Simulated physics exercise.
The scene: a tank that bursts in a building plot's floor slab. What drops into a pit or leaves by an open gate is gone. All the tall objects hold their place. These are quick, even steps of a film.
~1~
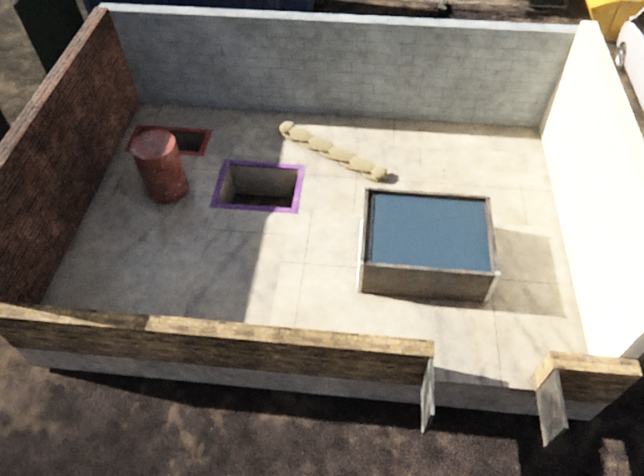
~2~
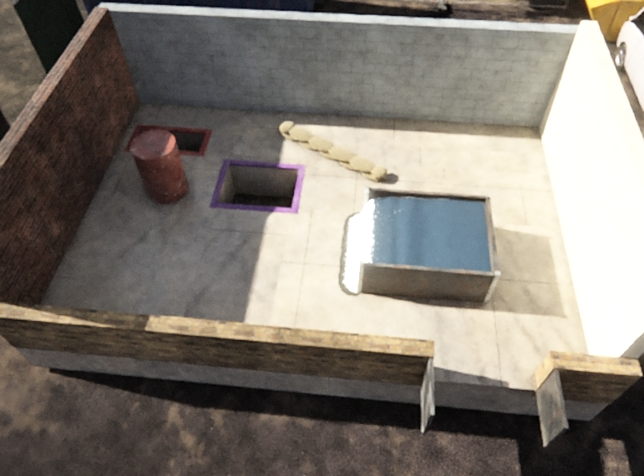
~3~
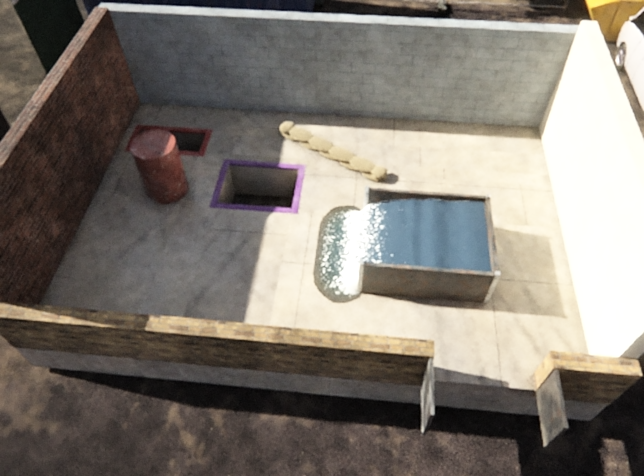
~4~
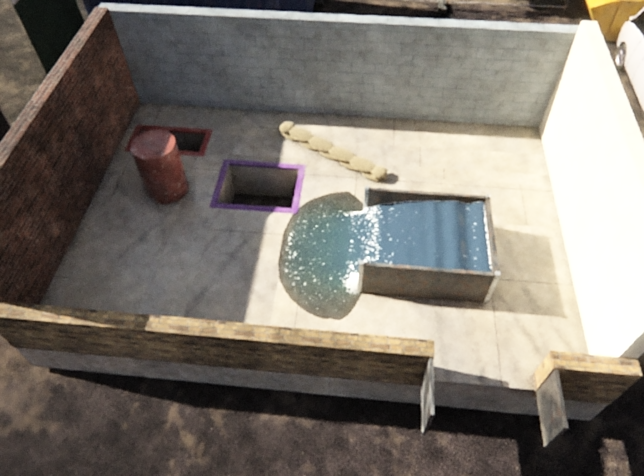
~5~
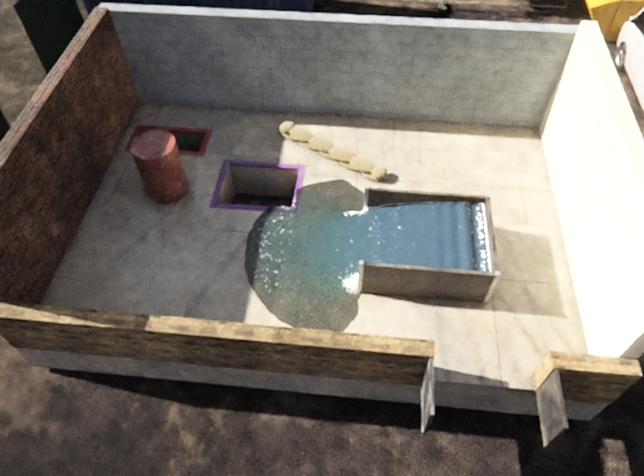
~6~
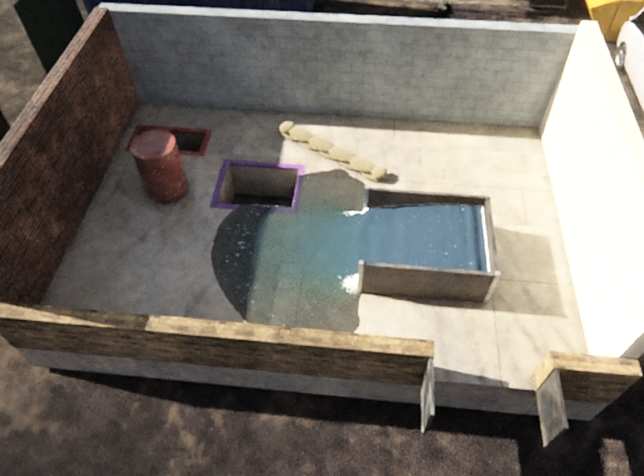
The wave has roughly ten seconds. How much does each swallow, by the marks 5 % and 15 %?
In the end: The gate takes less than 5 %; the red pit takes more than 15 %; the purple pit takes more than 15 %.
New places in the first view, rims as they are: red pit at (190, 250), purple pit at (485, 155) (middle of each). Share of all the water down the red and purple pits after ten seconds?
Per cent: Red 40, purple 0.
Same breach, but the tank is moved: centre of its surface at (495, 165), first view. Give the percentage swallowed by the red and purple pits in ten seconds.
In per cent: Red 25, purple 25.
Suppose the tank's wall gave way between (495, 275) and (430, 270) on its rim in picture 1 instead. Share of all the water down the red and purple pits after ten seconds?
Per cent: Red 0, purple 0.
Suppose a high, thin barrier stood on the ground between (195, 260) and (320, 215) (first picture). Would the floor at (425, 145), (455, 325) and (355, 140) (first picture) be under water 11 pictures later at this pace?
As listed: Free of water, free of water, free of water.
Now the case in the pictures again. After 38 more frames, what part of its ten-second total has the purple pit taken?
Some 70 per cent.
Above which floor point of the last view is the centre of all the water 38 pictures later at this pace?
At about (211, 242).
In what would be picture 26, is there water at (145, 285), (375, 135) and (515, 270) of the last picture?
In turn: Awash, not flooded, free of water.
A moment on, water covers 30 % of the floor; the gate 0 %, the red pit 0 %, the purple pit 5 %.
Next, water covers 40 % of the floor; the gate 0 %, the red pit 0 %, the purple pit 12 %.
Then, water covers 45 % of the floor; the gate 0 %, the red pit 1 %, the purple pit 19 %.
Later, water covers 45 % of the floor; the gate 0 %, the red pit 8 %, the purple pit 25 %.
In the end, water covers 60 % of the floor; the gate 0 %, the red pit 17 %, the purple pit 36 %.
